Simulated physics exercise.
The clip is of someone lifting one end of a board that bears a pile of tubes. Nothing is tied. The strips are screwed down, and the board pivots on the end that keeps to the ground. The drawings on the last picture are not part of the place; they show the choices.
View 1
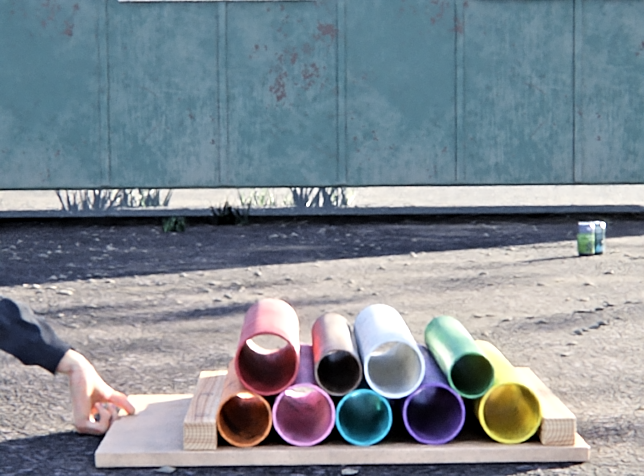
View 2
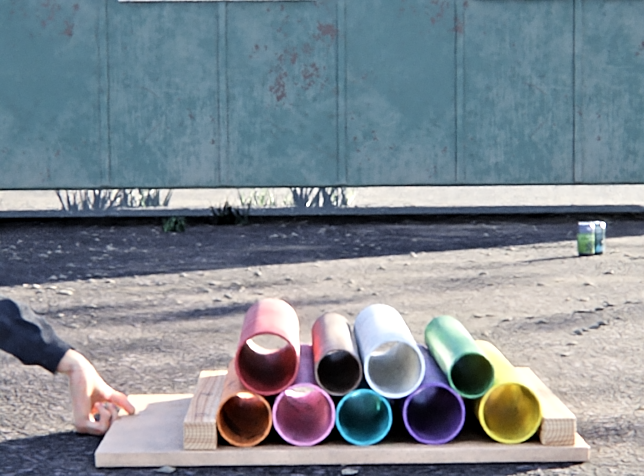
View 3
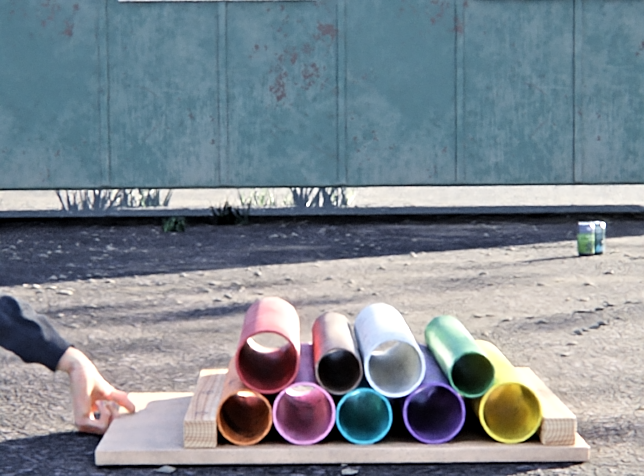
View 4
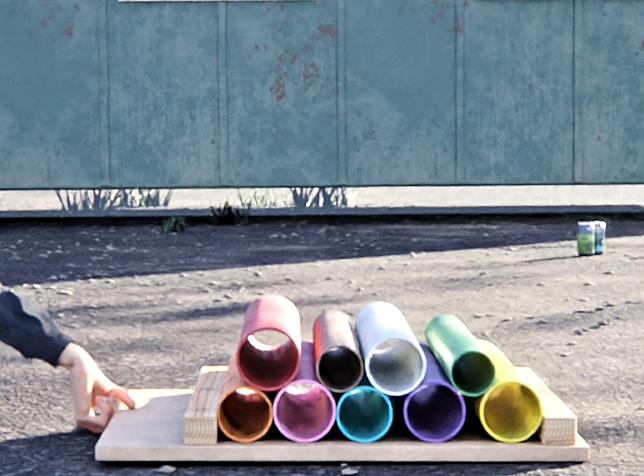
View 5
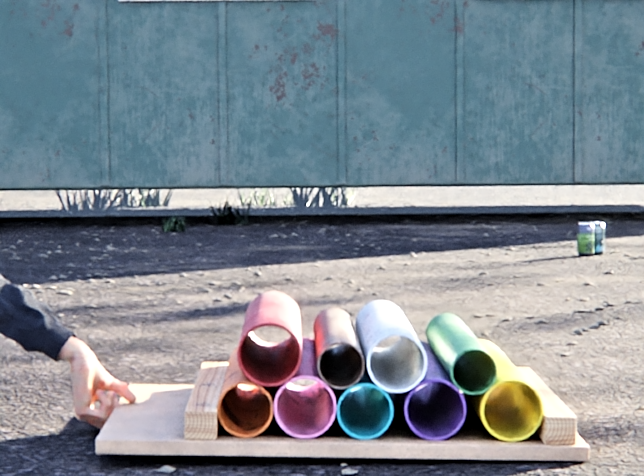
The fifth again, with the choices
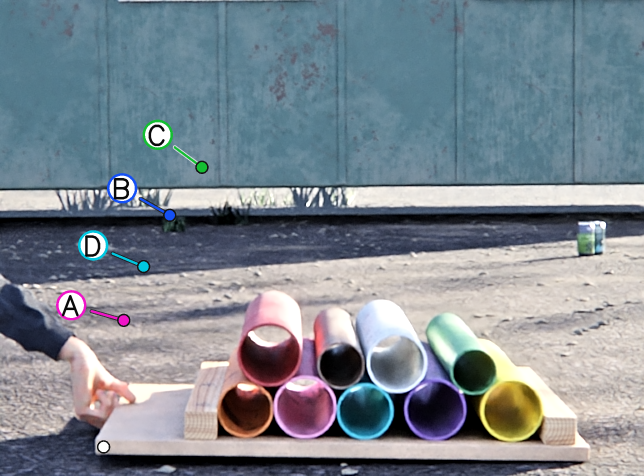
On sunlit, rough dark ground before a weathered turquoise metal wall, a fixed, near-ground view faces a pale wooden board. Nine tubes lie between wooden strips, with orange, pink, turquoise, purple and yellow below and red, brown, white and green above, while a small can-like object stands far right. A dark-sleeved hand at the board's left end raises it very slightly, and the tubes shift up a little with it.
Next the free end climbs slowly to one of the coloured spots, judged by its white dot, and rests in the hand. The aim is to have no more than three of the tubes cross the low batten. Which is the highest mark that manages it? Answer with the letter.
The highest mark that will do is B.
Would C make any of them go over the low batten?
Yes, at C.
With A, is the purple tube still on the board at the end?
The purple tube: Yes.
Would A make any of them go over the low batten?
No.
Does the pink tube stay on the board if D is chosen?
Yes.
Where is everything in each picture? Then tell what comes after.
In the first picture, turquoise tube (364, 417); purple tube (434, 414); yellow tube (511, 412).
In the second picture, yellow tube (511, 412); brown tube (339, 372).
In the third picture, board (338, 411); orange tube (244, 417); red tube (268, 362); pink tube (304, 413).
In the fourth picture, board (339, 410); orange tube (245, 414); pink tube (305, 411).
In the fifth picture, board (339, 407); orange tube (245, 410); pink tube (305, 407).
On the marked copy, A at (124, 321); B at (170, 215); C at (202, 167); D at (144, 266); the white dot at (103, 447).
Taking B. A third of the way, board at 20°.
Two thirds of the way, board at 30°.
When it is over, board at 30°, three over the low batten (brown, green, white).
As for the rest, A none over the low batten; C four over the low batten (brown, green, white, red); D none over the low batten.
